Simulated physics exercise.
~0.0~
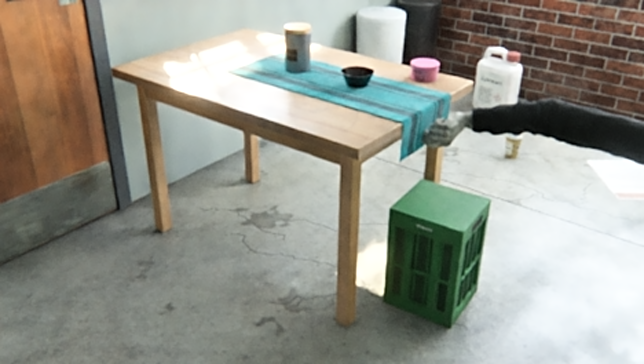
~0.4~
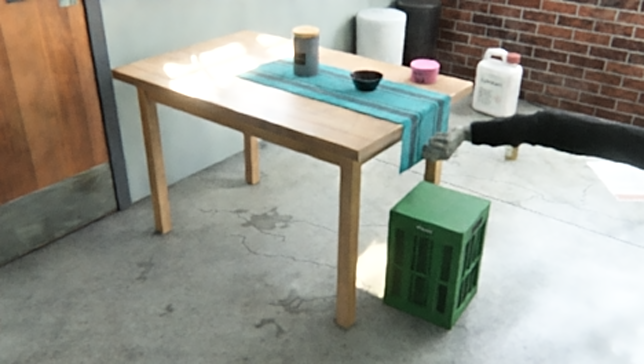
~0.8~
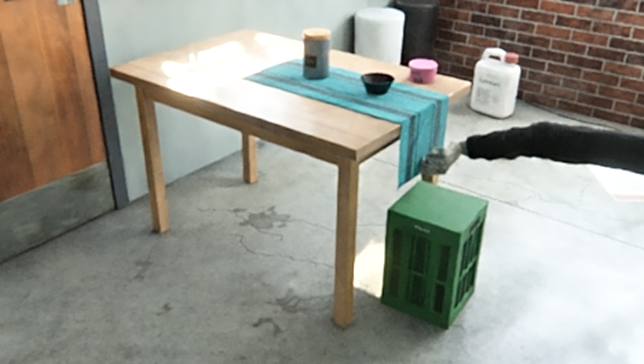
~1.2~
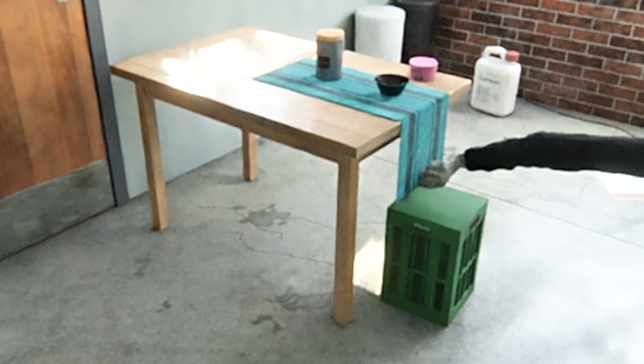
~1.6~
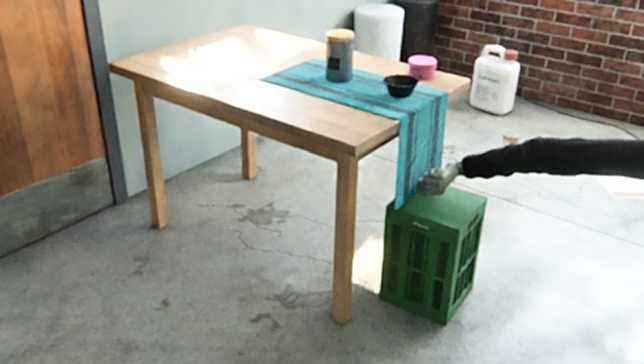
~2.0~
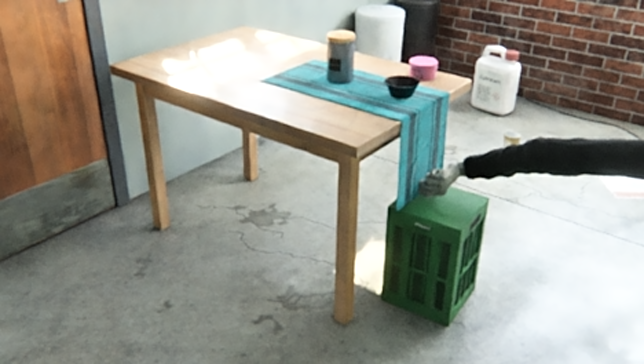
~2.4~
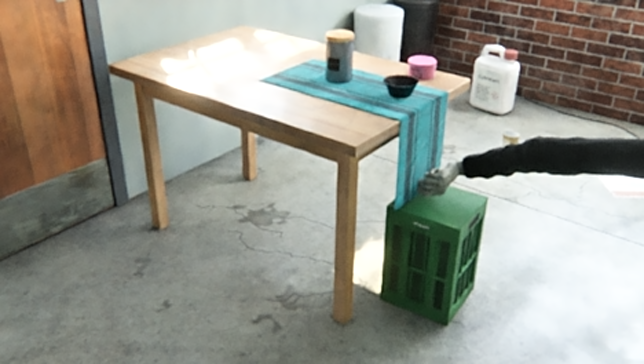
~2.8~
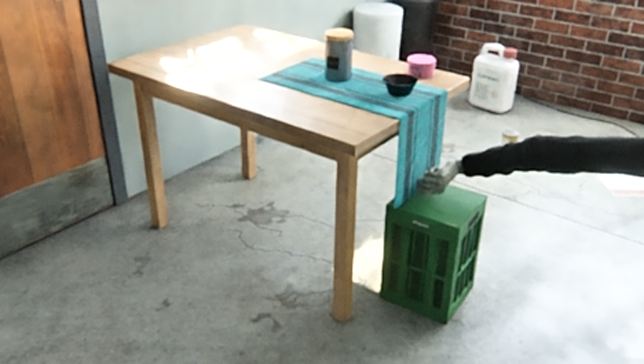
Gloved hand slowly pulling a turquoise runner down onto a green crate, carrying canister and black bowl right, then holding still.
